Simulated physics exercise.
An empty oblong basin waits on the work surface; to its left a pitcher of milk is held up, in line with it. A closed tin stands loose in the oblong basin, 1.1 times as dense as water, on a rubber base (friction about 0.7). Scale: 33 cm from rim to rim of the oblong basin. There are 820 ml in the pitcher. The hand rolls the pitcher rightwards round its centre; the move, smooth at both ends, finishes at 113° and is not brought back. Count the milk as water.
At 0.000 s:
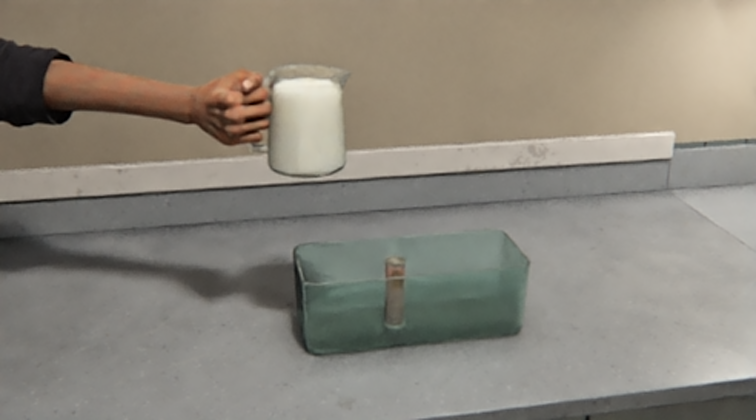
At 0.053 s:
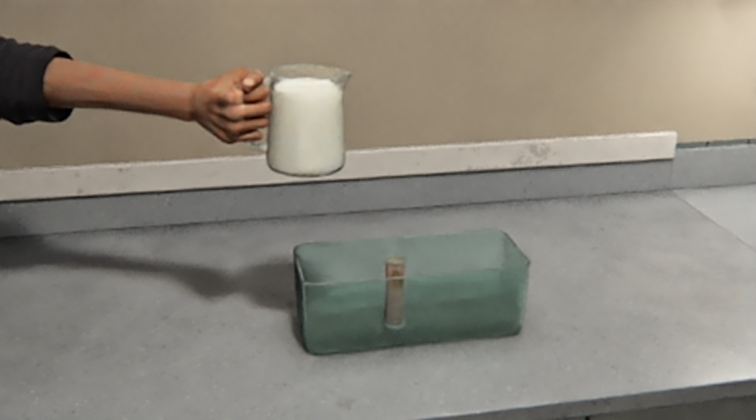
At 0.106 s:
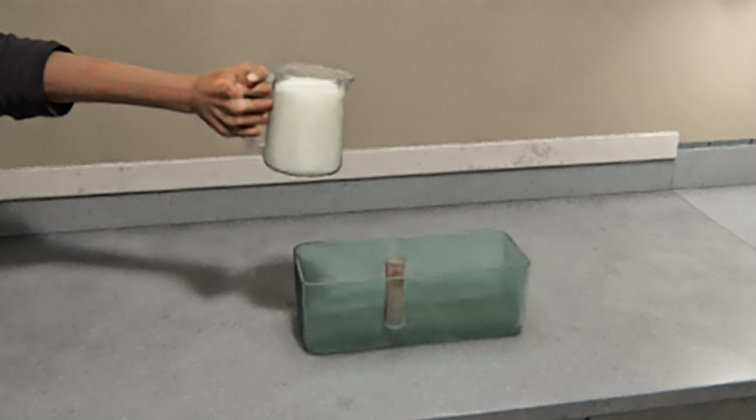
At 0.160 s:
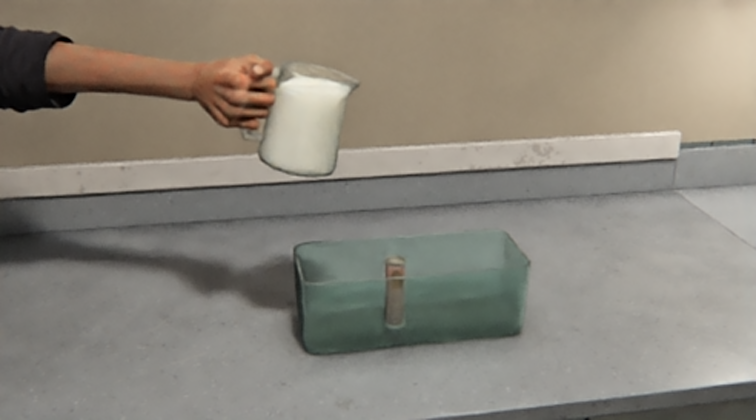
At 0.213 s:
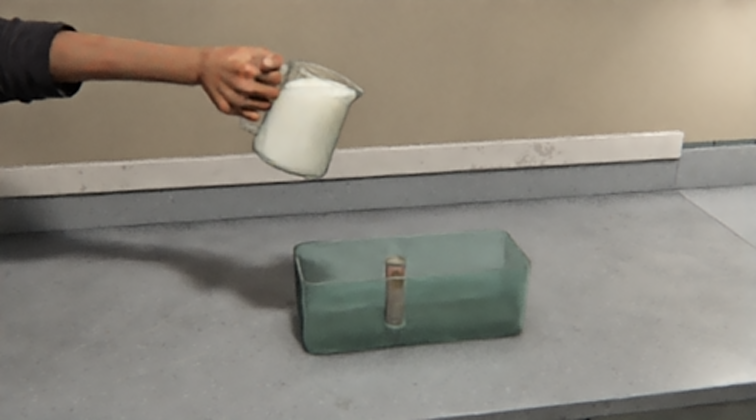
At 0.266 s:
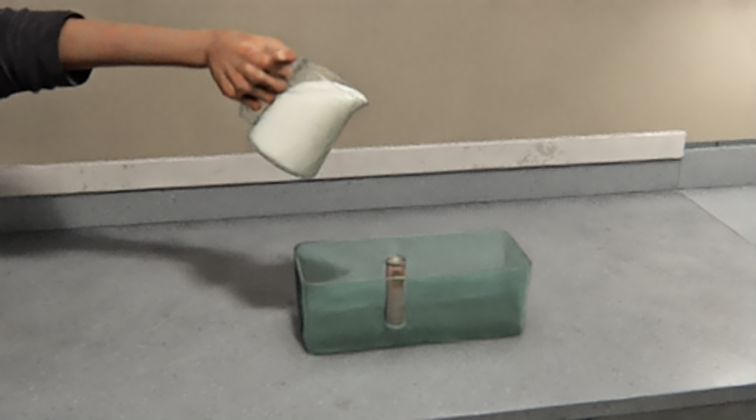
A hand held a clear pitcher of milk above a grey counter and smoothly tilted it to the right, while a greenish glass basin with a small upright cylinder inside sat still below.
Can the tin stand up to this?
The tin keeps standing.
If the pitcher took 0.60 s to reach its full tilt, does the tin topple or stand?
Then it stays up.
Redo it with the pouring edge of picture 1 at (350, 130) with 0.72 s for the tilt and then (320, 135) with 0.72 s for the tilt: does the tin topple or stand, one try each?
First it falls; then it goes over.
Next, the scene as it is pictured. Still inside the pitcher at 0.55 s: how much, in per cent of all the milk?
Some 66 per cent.
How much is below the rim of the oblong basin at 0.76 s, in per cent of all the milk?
Near 52 in a hundred.
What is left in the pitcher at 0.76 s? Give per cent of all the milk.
About 18 per cent.
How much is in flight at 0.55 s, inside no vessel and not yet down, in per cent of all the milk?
About 28 per cent.
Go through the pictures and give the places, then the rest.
Tilt 0°; pouring edge (350, 72); surface from (271, 88) to (339, 85); the oblong basin's rim runs from (298, 266) to (517, 247); the tin's top is at (395, 263), in the first frame.
Tilt 2°; pouring edge (352, 73); surface from (273, 88) to (340, 85), in the second frame.
Tilt 6°; pouring edge (355, 76); surface from (274, 86) to (342, 86), in the third frame.
Tilt 13°; pouring edge (359, 82); surface from (275, 93) to (347, 86), in the fourth frame.
Tilt 23°; pouring edge (364, 91); surface from (268, 111) to (355, 88), in the fifth frame.
Tilt 34°; pouring edge (368, 103); surface from (263, 113) to (365, 96), in the sixth frame.
After 0.55 s the tilt is 98° and 65 per cent is still to pour; the tin stands where it began.
After 0.76 s the tilt is 113° and 18 per cent is still to pour; the tin stands where it began.
After 0.98 s the tilt is 113° and 2 per cent is still to pour; the tin stands where it began.
After 1.22 s the tilt is 113° and 0 per cent is still to pour; the tin stands where it began.
In the end the tin stands where it began.
